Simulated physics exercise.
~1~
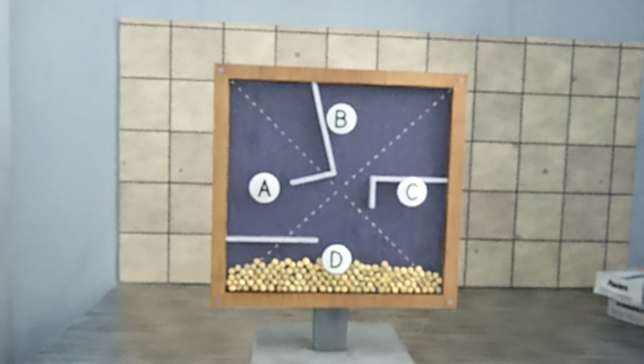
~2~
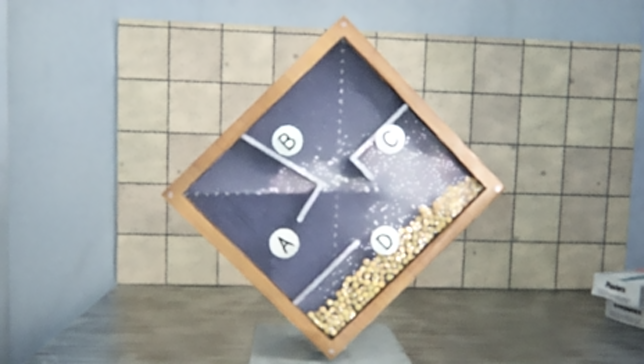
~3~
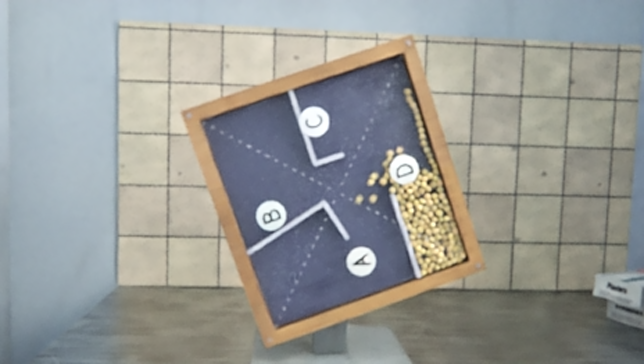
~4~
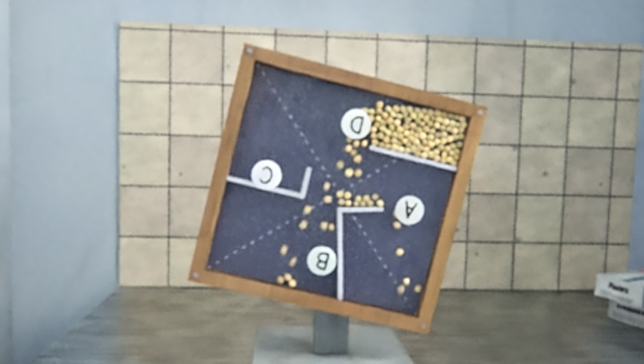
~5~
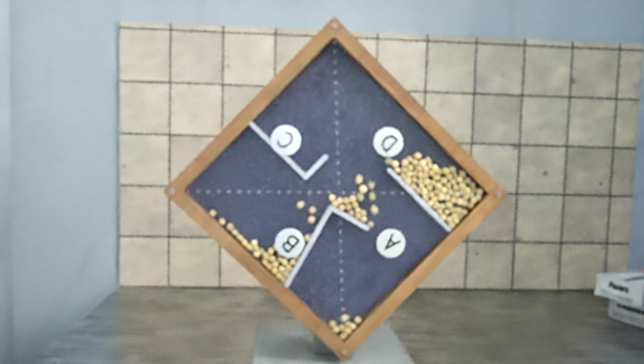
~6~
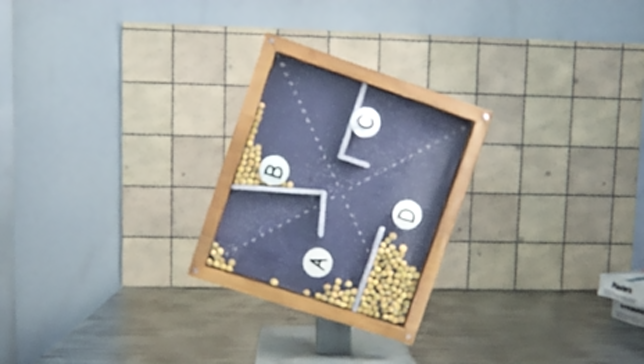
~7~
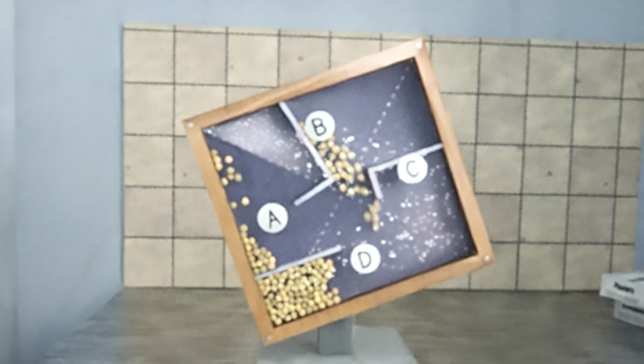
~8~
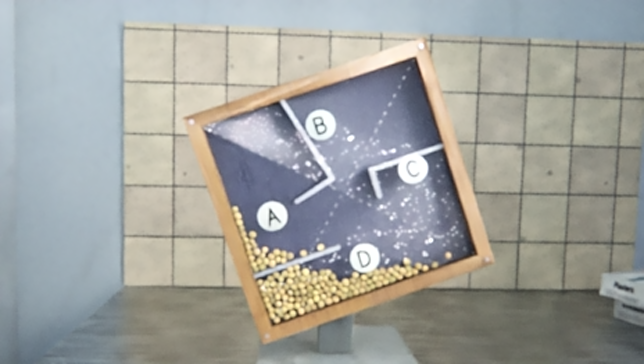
In front of a tiled wall, a wooden-framed box of pale beans turned anticlockwise until nearly upside down, then swung most of the way back, the beans tumbling past its ledges and settling along the bottom and lower left, around A and D.
